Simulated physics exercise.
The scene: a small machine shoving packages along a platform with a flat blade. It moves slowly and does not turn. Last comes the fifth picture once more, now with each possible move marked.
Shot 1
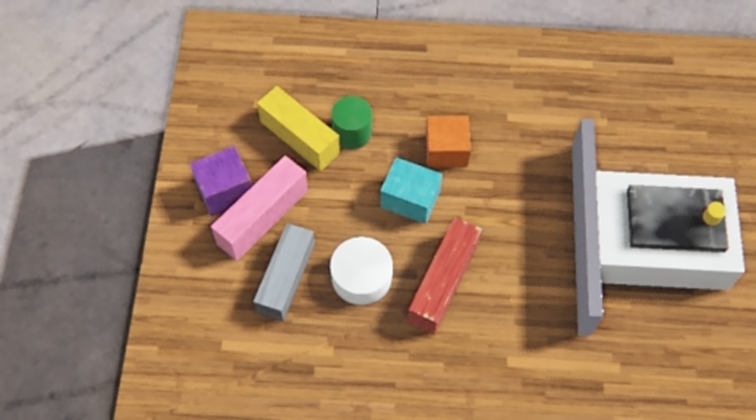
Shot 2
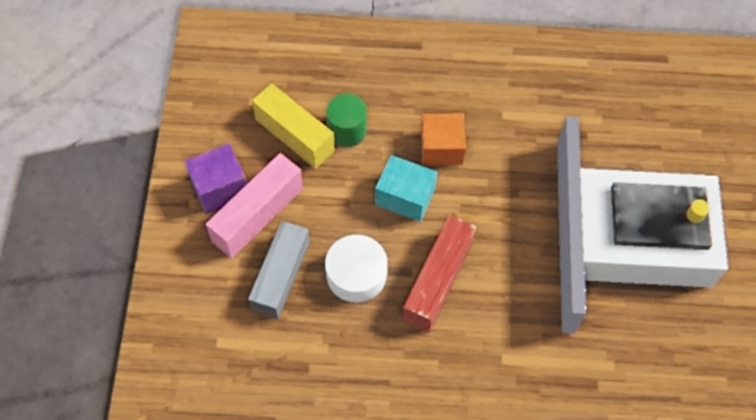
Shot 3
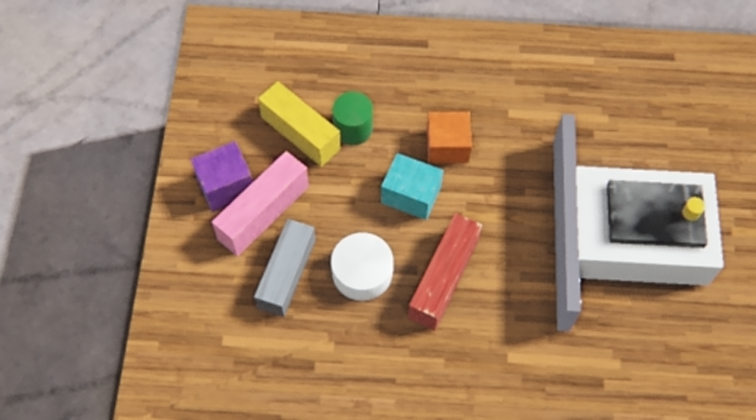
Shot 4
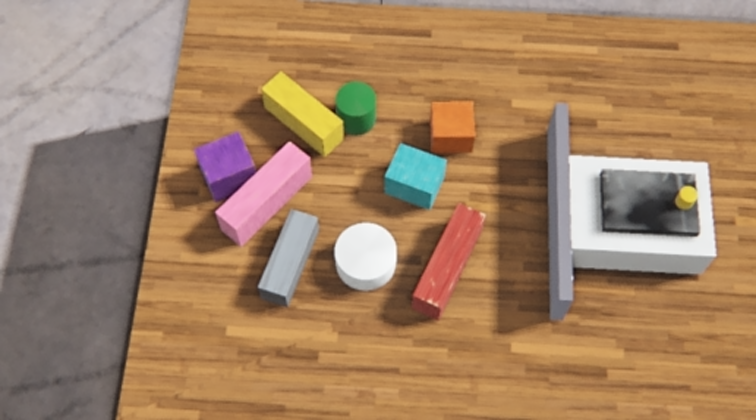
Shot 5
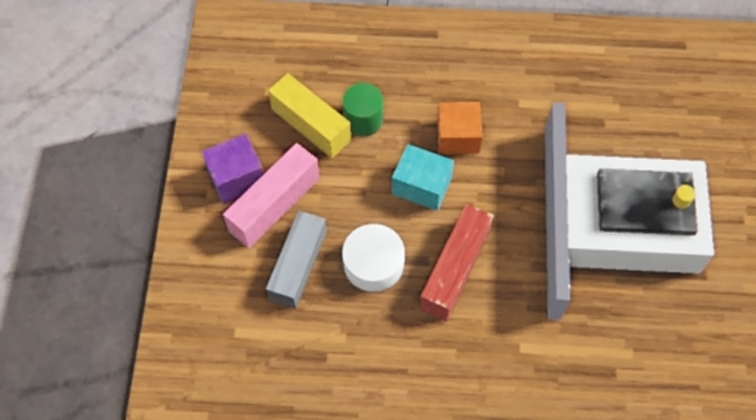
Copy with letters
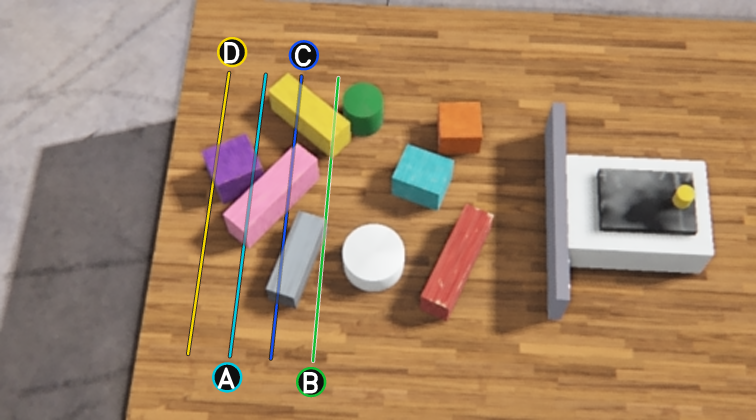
A small white machine with a black top, a yellow knob and a wide grey blade creeps left across a wooden platform, seen from high above, with pale paving beyond its edge. To its left lie orange and turquoise blocks, a green cylinder, yellow, pink, grey and red bars, a purple block and a white disc. The blade touches none of them, and they stay put while the camera shakes slightly.
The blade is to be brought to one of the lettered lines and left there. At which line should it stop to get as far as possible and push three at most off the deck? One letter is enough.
No fourth one falls up to A.
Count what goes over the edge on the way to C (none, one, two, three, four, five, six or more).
The count is none.
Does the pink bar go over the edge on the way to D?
By then, yes.
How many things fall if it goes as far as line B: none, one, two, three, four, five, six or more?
The count is none.
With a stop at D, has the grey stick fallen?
By then, yes.
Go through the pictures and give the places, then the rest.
Turquoise crate (411, 191); grey stick (285, 272); orange crate (447, 142), in the first frame.
Robot (654, 214); green canister (346, 121), in the second frame.
Robot (649, 212); purple crate (224, 177), in the third frame.
Robot (642, 201); yellow bar (303, 114), in the fourth frame.
Robot (639, 200); turquoise crate (423, 178); grey stick (297, 259); orange crate (459, 128), in the fifth frame.
On the copy, A at (249, 206); B at (327, 210); C at (287, 208); D at (210, 204).
On A. First, robot (525, 195); orange crate (420, 126); red bar (422, 261).
Then, robot (410, 189); purple crate (219, 162); grey stick (211, 253).
Finally, robot (325, 185); purple crate over the edge; pink bar over the edge; three fallen.
By contrast, B is within the limit but short; C is within the limit but short; D drops six.
